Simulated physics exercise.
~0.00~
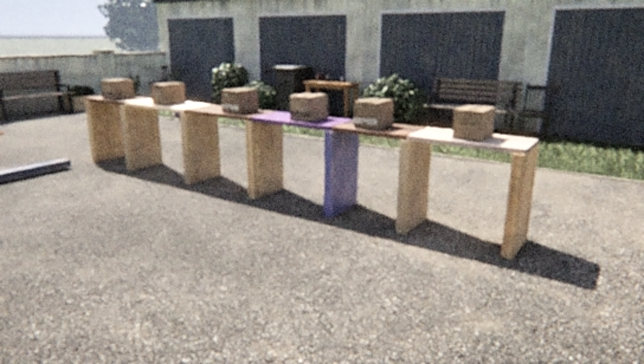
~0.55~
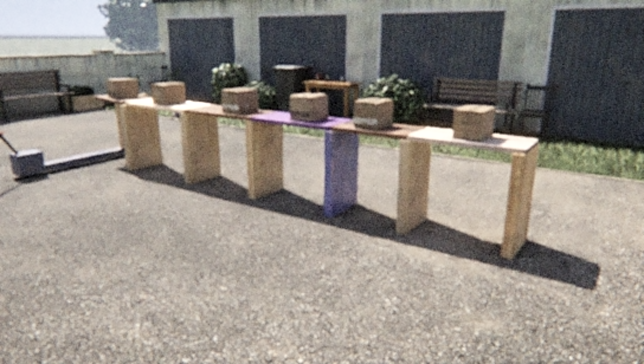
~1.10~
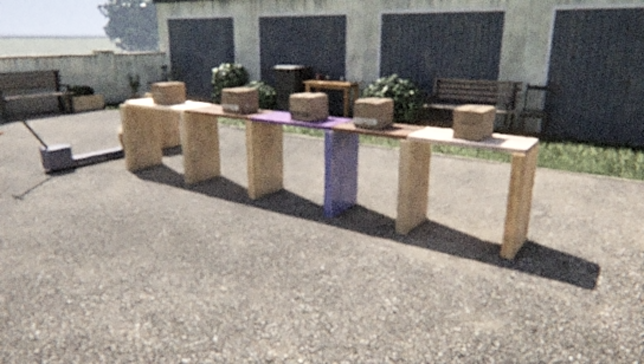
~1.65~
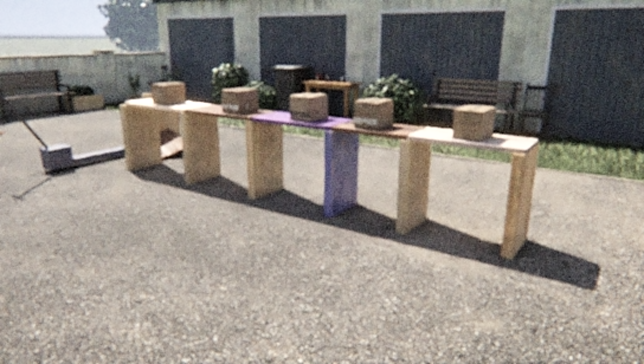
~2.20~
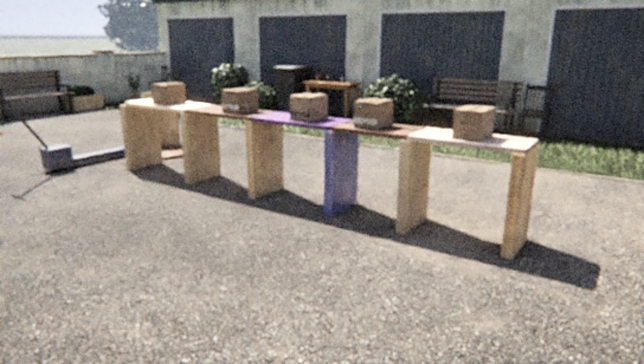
The video shows a row of timber uprights carrying boards and cartons as a floor jack slides rightward into the left end, whose upright, board and carton leave their places; the jack stops, and the rest, including the blue upright and purple board, stays standing.
